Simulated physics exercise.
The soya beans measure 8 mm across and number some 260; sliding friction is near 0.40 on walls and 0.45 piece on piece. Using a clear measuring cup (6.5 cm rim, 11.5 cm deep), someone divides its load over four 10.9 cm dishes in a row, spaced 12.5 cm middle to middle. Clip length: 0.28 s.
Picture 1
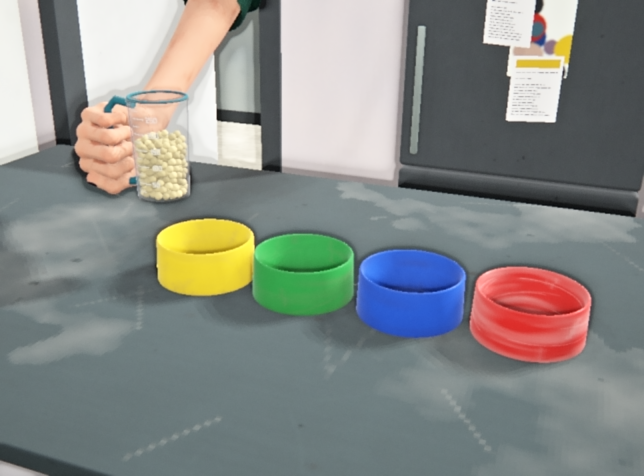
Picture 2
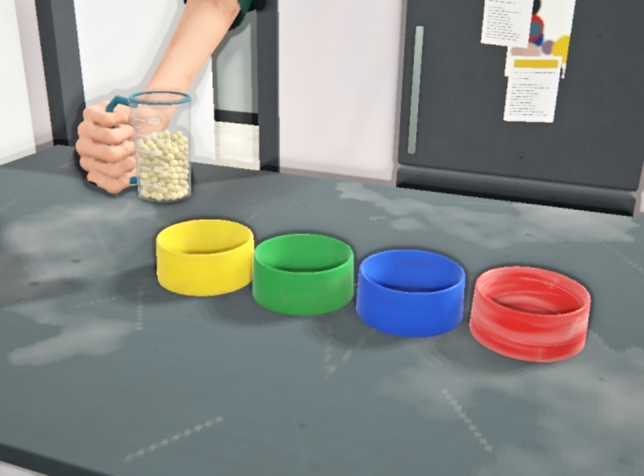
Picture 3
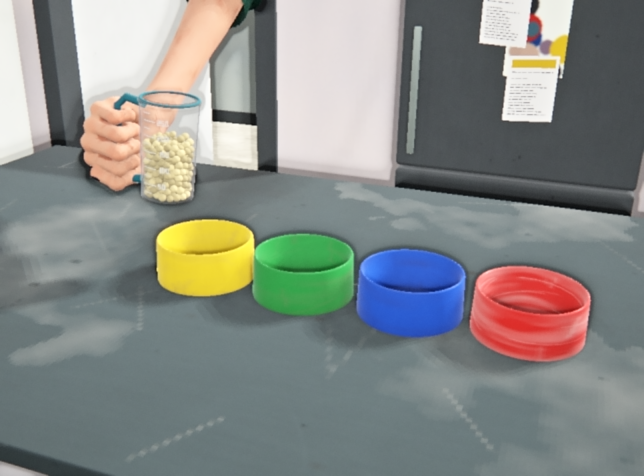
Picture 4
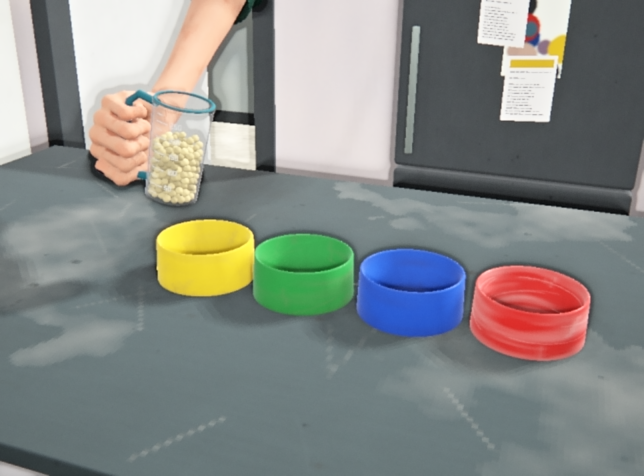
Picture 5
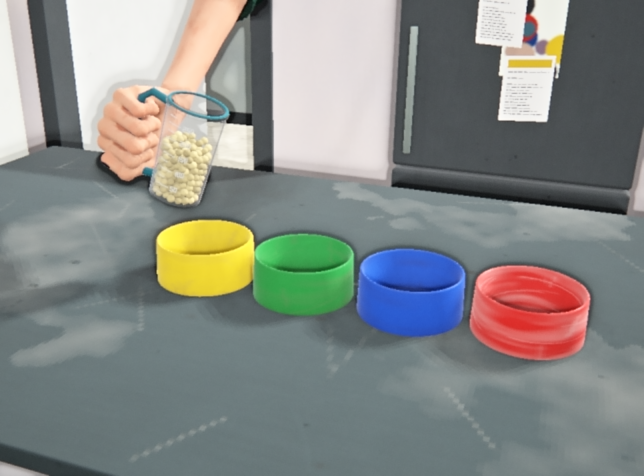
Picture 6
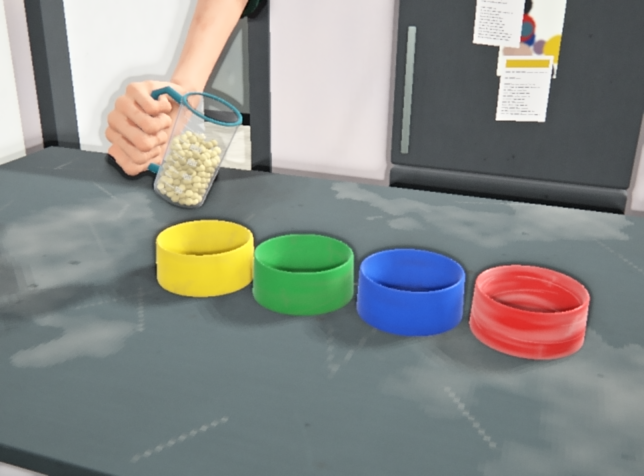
We see a hand holding a clear measuring cup of pale beans behind a row of yellow, green, blue and red dishes, moving it slightly to the right while gradually tilting it rightward, the beans staying inside.
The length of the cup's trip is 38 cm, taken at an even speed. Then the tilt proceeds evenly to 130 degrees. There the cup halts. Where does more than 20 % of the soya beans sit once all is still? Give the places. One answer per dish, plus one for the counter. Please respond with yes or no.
Red dish no, blue dish yes, green dish no, yellow dish no, counter no.
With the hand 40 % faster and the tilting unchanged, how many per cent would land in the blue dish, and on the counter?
Blue 0, counter 10.
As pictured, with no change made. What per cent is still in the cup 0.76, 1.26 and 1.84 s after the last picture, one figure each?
Close to 95, 0 and 0 per cent respectively.
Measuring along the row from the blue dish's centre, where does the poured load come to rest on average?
Roughly 1 cm to the right.
Then, 0.76 s after the last picture, tilt 114 degrees; cup holds 95 %, blue 5 %.
Then, 1.26 s after the last picture, tilt 130 degrees; cup holds 0 %, blue 95 %.
Then, 1.84 s after the last picture, tilt 130 degrees; cup holds 0 %, blue 95 %.
In the end, red 0 %, blue 95 %, green 0 %, yellow 0 %, counter 5 %.
